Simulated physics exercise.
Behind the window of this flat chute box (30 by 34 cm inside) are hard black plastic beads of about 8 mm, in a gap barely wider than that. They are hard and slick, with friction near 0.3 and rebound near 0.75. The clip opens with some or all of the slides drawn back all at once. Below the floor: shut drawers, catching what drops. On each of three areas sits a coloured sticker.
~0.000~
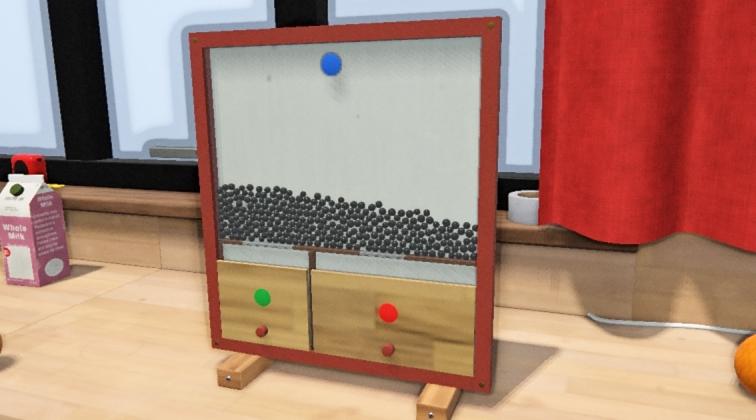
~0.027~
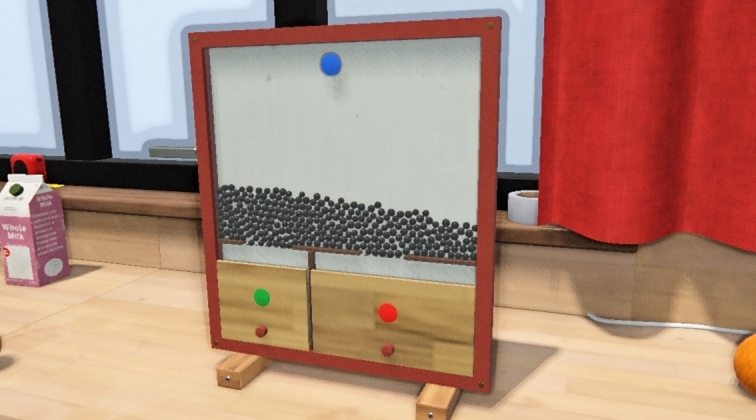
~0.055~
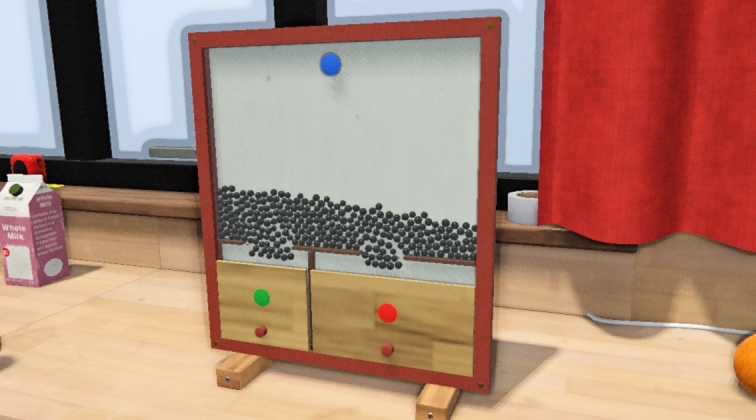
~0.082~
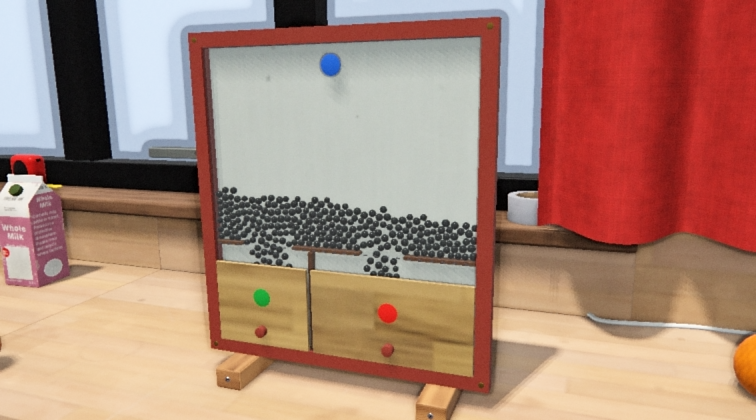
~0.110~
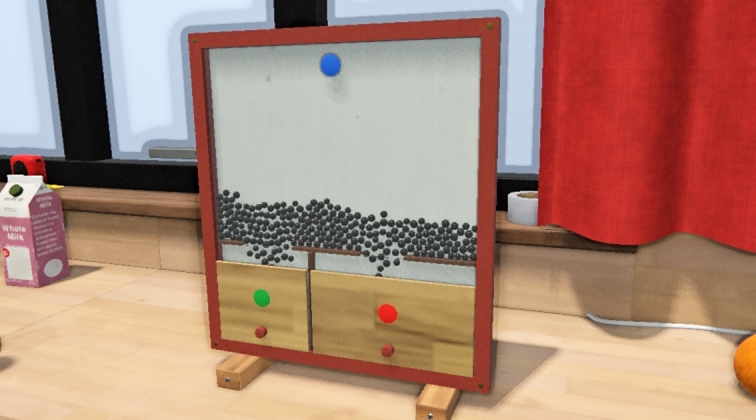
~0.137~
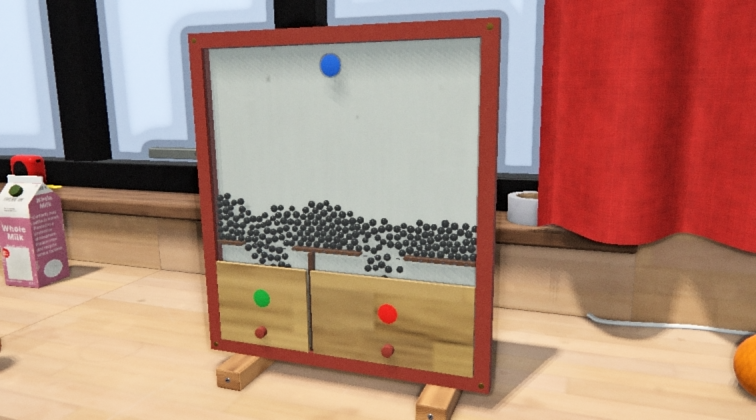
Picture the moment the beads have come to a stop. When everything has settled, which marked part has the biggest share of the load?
It is green.
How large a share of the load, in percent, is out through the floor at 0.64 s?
Roughly 80 per cent.
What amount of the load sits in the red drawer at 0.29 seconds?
It comes to roughly 20 %.
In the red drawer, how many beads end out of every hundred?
Share at rest there: Approx. 40 %.
By 0.29 s, 60 % are out; red 20 %, blue 40 %, green 35 %.
By 0.64 s, 80 % are out; red 30 %, blue 20 %, green 50 %.
By 1.34 s, 85 % are out; red 35 %, blue 15 %, green 50 %.
All still by 2.9 s, 90 % are out; red 40 %, blue 10 %, green 50 %.
